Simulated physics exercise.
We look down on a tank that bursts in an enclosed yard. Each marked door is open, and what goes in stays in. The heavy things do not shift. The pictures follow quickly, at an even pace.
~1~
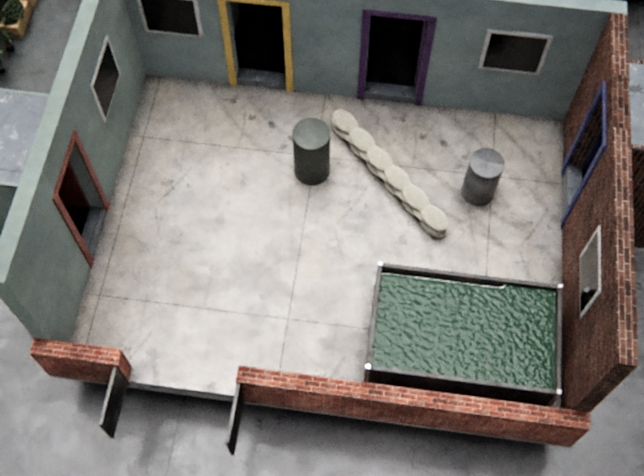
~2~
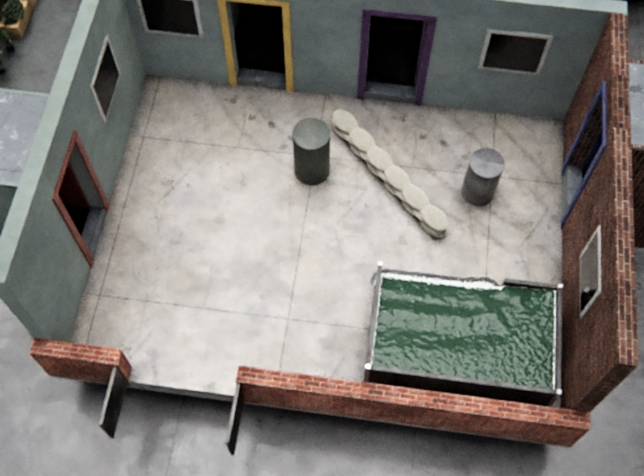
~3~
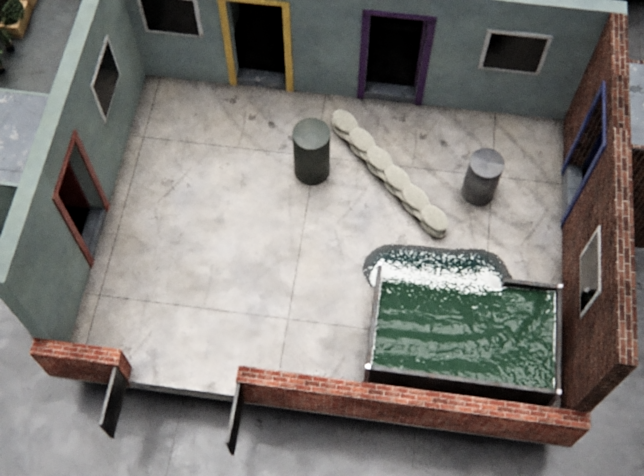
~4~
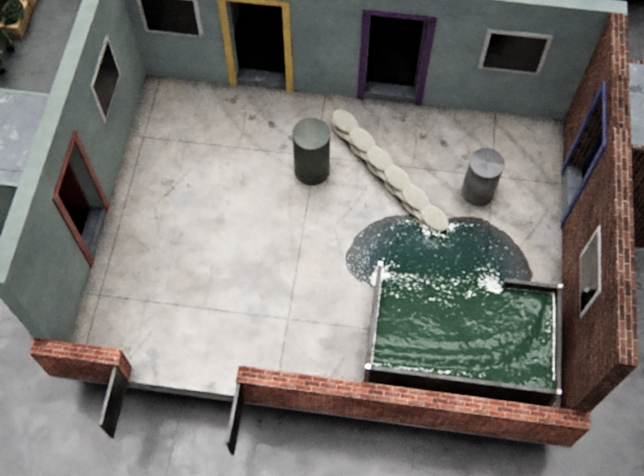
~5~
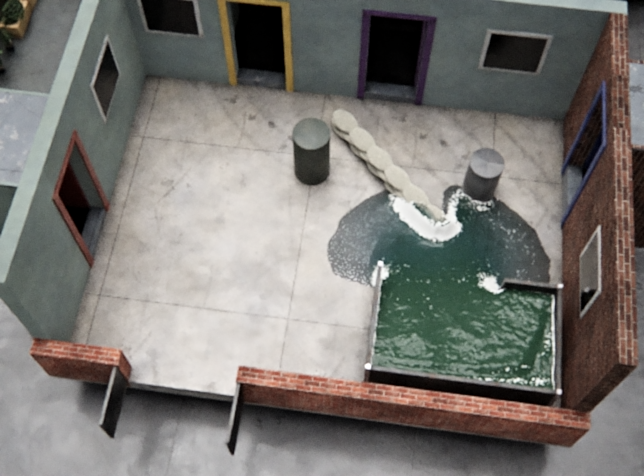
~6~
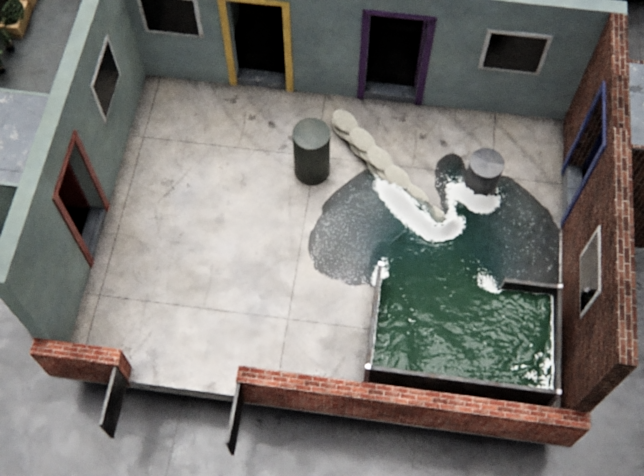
A walled yard held an open tank of green water, which poured out over its far side, spread across the pale floor, and foamed up against a low bumpy barrier and a grey cylinder.
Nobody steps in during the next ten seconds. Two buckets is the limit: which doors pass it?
The red door admits no more than that; the yellow door admits no more than that; the blue door admits no more than that; the purple door admits no more than that.
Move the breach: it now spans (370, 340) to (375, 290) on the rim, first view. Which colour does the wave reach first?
The red-painted one.
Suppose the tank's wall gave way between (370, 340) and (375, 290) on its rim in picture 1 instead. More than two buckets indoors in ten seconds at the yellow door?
One by one: The yellow one lets less in.
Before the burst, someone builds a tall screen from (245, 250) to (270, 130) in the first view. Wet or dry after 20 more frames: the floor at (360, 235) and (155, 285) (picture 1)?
One after the other: Wet, not flooded.
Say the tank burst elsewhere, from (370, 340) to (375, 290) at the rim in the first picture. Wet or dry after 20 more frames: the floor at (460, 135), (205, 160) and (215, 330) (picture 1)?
In turn: Free of water, wet, awash.
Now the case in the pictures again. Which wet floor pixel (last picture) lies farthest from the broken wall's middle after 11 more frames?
Around (174, 85).
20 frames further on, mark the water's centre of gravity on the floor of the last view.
Roughly at (364, 211).
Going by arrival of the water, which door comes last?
That is the red door.
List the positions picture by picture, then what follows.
The first picture shows the open tank at (465, 328) is whole and still.
In the second picture, water pours out on the open tank's far side and has run to a hidden place.
In the third picture, water pours out on the open tank's far side and has run to (369, 264).
In the fourth picture, water pours out on the open tank's far side and has run to (503, 237).
In the fifth picture, water pours out on the open tank's far side and has run to (497, 204).
In the sixth picture, water pours out on the open tank's far side and has run to (453, 159).
A moment on, water covers 30 % of the floor; the red door not reached, the yellow door not reached, the blue door wet at the sill, nothing in, the purple door wet at the sill, nothing in.
Next, water covers 45 % of the floor; the red door not reached, the yellow door wet at the sill, nothing in, the blue door wet at the sill, nothing in, the purple door wet at the sill, nothing in.
Then, water covers 70 % of the floor; the red door wet at the sill, nothing in, the yellow door under two buckets in, the blue door wet at the sill, nothing in, the purple door wet at the sill, nothing in.
Later, water covers 80 % of the floor; the red door under two buckets in, the yellow door under two buckets in, the blue door wet at the sill, nothing in, the purple door under two buckets in.
In the end, water covers 95 % of the floor; the red door under two buckets in, the yellow door under two buckets in, the blue door wet at the sill, nothing in, the purple door under two buckets in.
